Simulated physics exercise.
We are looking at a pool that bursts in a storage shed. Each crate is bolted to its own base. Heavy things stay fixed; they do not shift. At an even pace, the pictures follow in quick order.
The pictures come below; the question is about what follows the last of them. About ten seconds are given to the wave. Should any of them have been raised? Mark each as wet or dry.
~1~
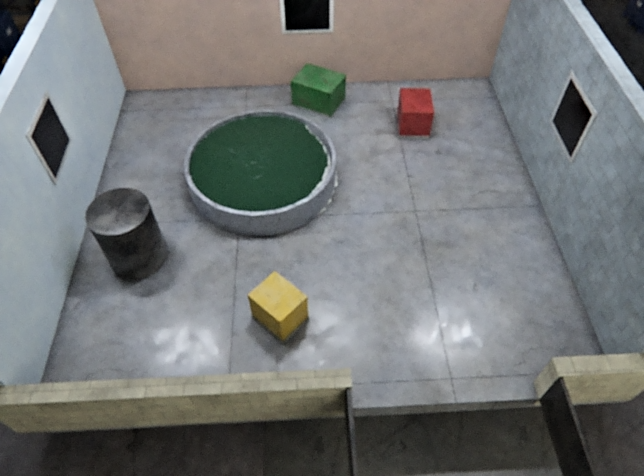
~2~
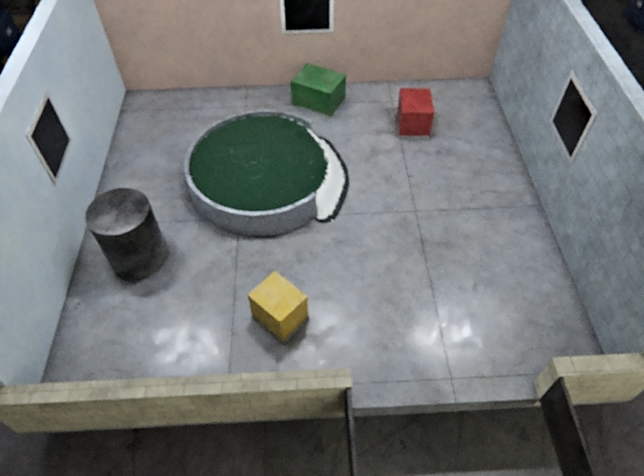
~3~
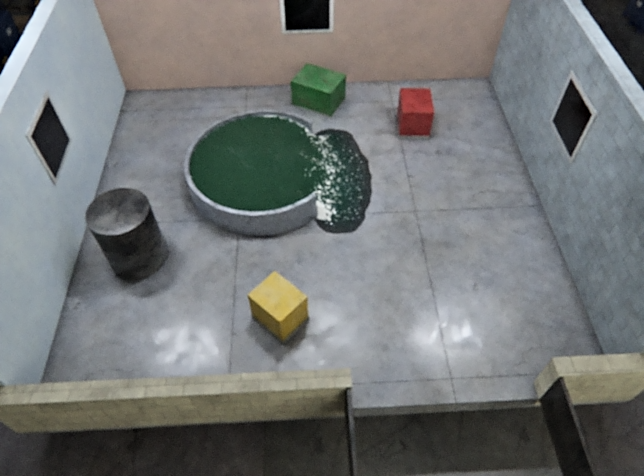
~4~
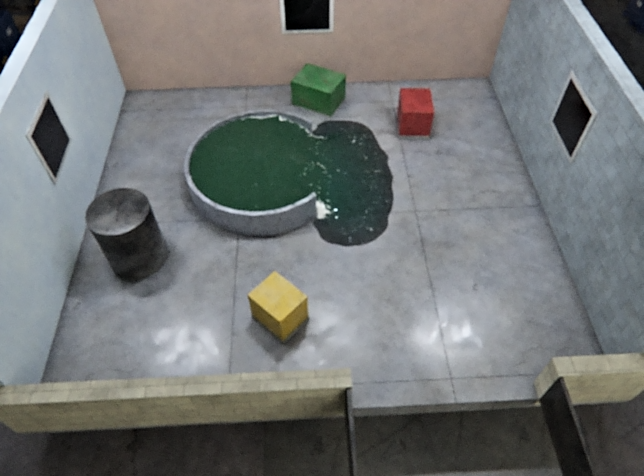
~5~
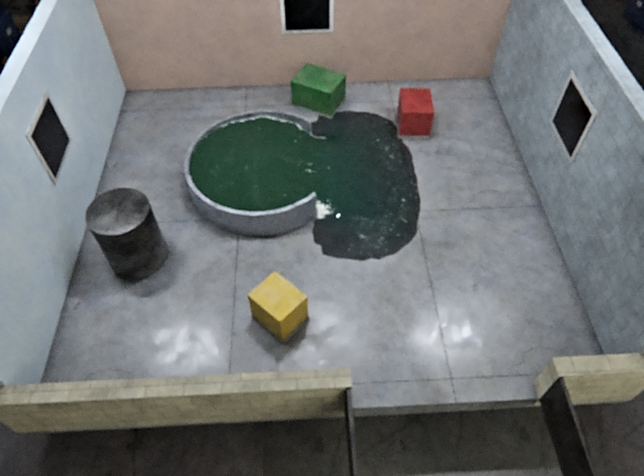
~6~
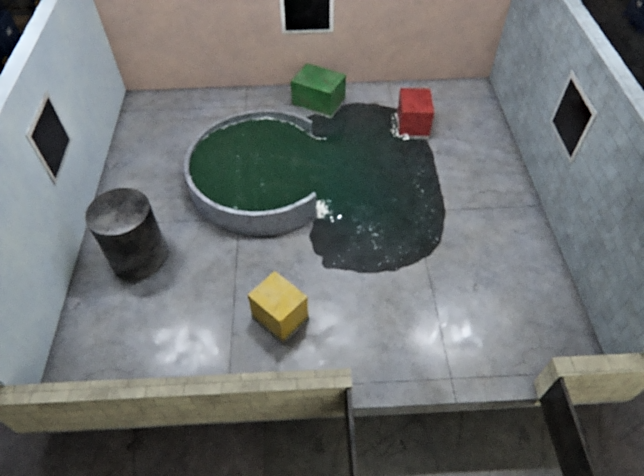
Red crate: Wet; yellow crate: Dry; green crate: Wet.
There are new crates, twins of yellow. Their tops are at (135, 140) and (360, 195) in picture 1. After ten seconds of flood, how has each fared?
For the first position it is missed; for the second it is reached.
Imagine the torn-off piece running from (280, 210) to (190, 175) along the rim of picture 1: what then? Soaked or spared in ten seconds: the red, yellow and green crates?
Well, red stays clear and yellow is doused, but green is doused.
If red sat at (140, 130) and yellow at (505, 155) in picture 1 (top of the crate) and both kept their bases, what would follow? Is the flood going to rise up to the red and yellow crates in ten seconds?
I'd bet the red one stays clear and the yellow one is inundated.
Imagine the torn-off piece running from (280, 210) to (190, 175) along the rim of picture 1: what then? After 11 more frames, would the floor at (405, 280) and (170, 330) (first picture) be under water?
The first spot is unreached, the second submerged.
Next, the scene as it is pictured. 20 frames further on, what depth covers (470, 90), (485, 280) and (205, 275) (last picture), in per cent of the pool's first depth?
Roughly 30 per cent, 4 per cent and 0 per cent.
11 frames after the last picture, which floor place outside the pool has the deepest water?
I'd mark about pixel (516, 163).
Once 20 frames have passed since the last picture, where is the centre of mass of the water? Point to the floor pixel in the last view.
About (393, 182) in the last view.
A moment on, water covers 30 % of the floor; the red crate water round its plinth, the yellow crate not reached, the green crate water round its plinth.
Next, water covers 35 % of the floor; the red crate water round its plinth, the yellow crate not reached, the green crate water round its plinth.
Then, water covers 40 % of the floor; the red crate water round its plinth, the yellow crate not reached, the green crate water round its plinth.
Later, water covers 50 % of the floor; the red crate water round its plinth, the yellow crate not reached, the green crate water round its plinth.
In the end, water covers 75 % of the floor; the red crate was topped, the yellow crate stayed above the water, the green crate was topped.
